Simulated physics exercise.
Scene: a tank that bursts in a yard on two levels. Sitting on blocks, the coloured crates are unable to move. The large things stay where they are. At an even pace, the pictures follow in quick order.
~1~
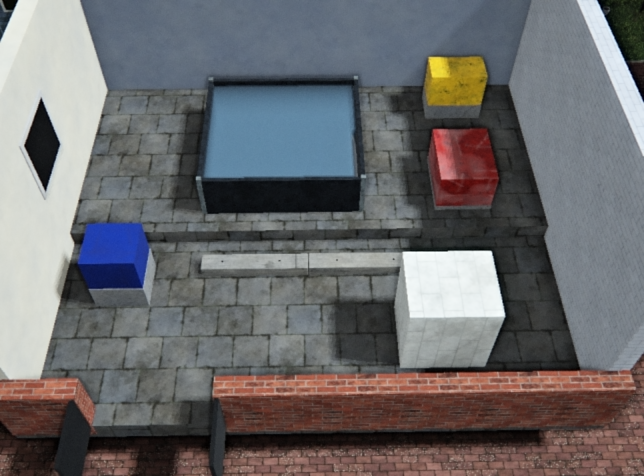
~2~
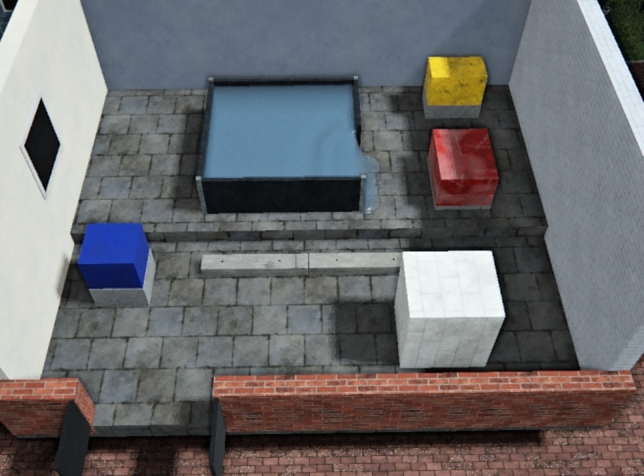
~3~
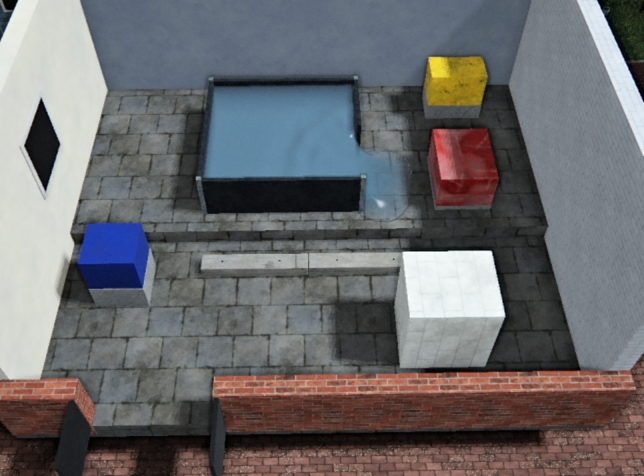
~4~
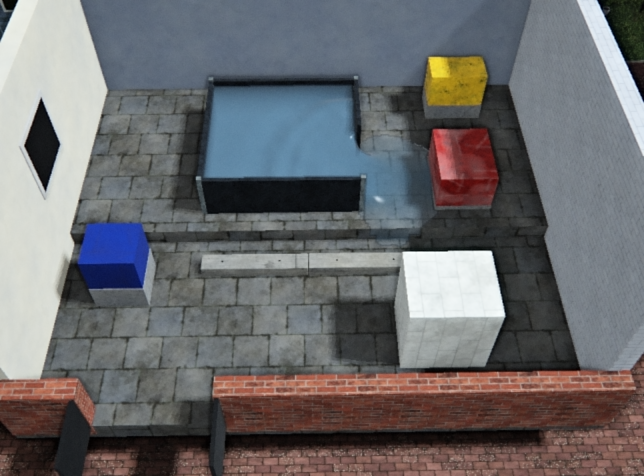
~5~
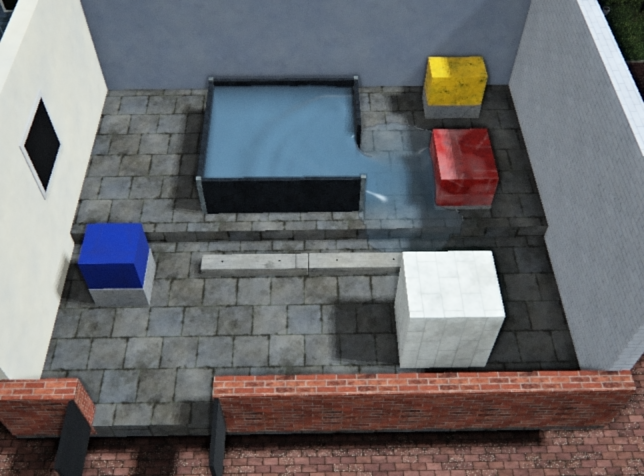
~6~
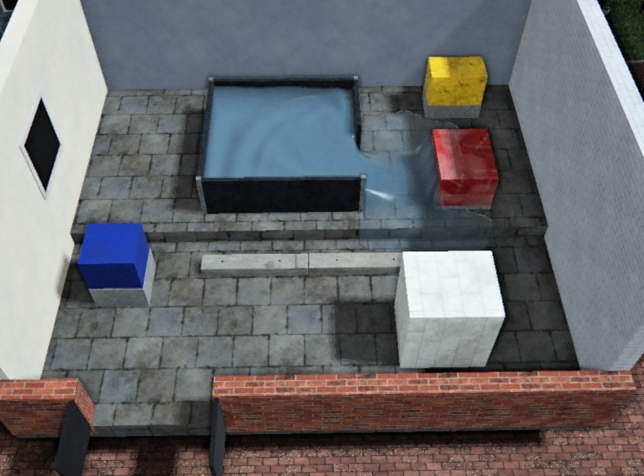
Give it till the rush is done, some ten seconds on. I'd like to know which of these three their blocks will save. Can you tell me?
The red crate is touched by water, the yellow crate remains untouched by water, the blue crate remains untouched by water.
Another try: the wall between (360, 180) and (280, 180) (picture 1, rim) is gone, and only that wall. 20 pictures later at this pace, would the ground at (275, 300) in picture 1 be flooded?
Looking at that point, I'd call it drenched.
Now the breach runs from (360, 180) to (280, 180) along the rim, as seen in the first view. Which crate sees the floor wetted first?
Answer: The blue crate.
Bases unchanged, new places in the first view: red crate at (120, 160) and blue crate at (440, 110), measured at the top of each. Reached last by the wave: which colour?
The red-painted one comes last.
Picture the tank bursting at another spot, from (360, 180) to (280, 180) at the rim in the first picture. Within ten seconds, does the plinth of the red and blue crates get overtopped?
First, the red crate is not reached; second, the blue crate is not reached.
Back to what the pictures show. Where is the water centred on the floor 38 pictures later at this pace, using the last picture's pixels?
The water centres close to (340, 207).
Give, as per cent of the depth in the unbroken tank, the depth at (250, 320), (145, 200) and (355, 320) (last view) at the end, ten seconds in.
Around 8, 4 and 4 percent, in that order.
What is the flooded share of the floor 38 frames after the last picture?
About 85 per cent.
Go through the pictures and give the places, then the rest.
Still water in the water tank at (283, 130), in the first frame.
The front is at (368, 157), out from the gap at (358, 174), in the second frame.
The front is at (400, 160), out from the gap at (358, 175), in the third frame.
The front is at (432, 211), out from the gap at (358, 175), in the fourth frame.
Water pours out at (358, 175) and has run to (455, 224), in the fifth frame.
The front is at (480, 244), out from the gap at (358, 174), in the sixth frame.
A moment on, water covers 20 % of the floor; the red crate water round its plinth, the yellow crate water round its plinth, the blue crate not reached.
Next, water covers 35 % of the floor; the red crate water round its plinth, the yellow crate water round its plinth, the blue crate not reached.
Then, water covers 55 % of the floor; the red crate water round its plinth, the yellow crate water round its plinth, the blue crate water round its plinth.
Later, water covers 85 % of the floor; the red crate water round its plinth, the yellow crate water round its plinth, the blue crate water round its plinth.
In the end, water covers 90 % of the floor; the red crate was topped, the yellow crate stayed above the water, the blue crate stayed above the water.
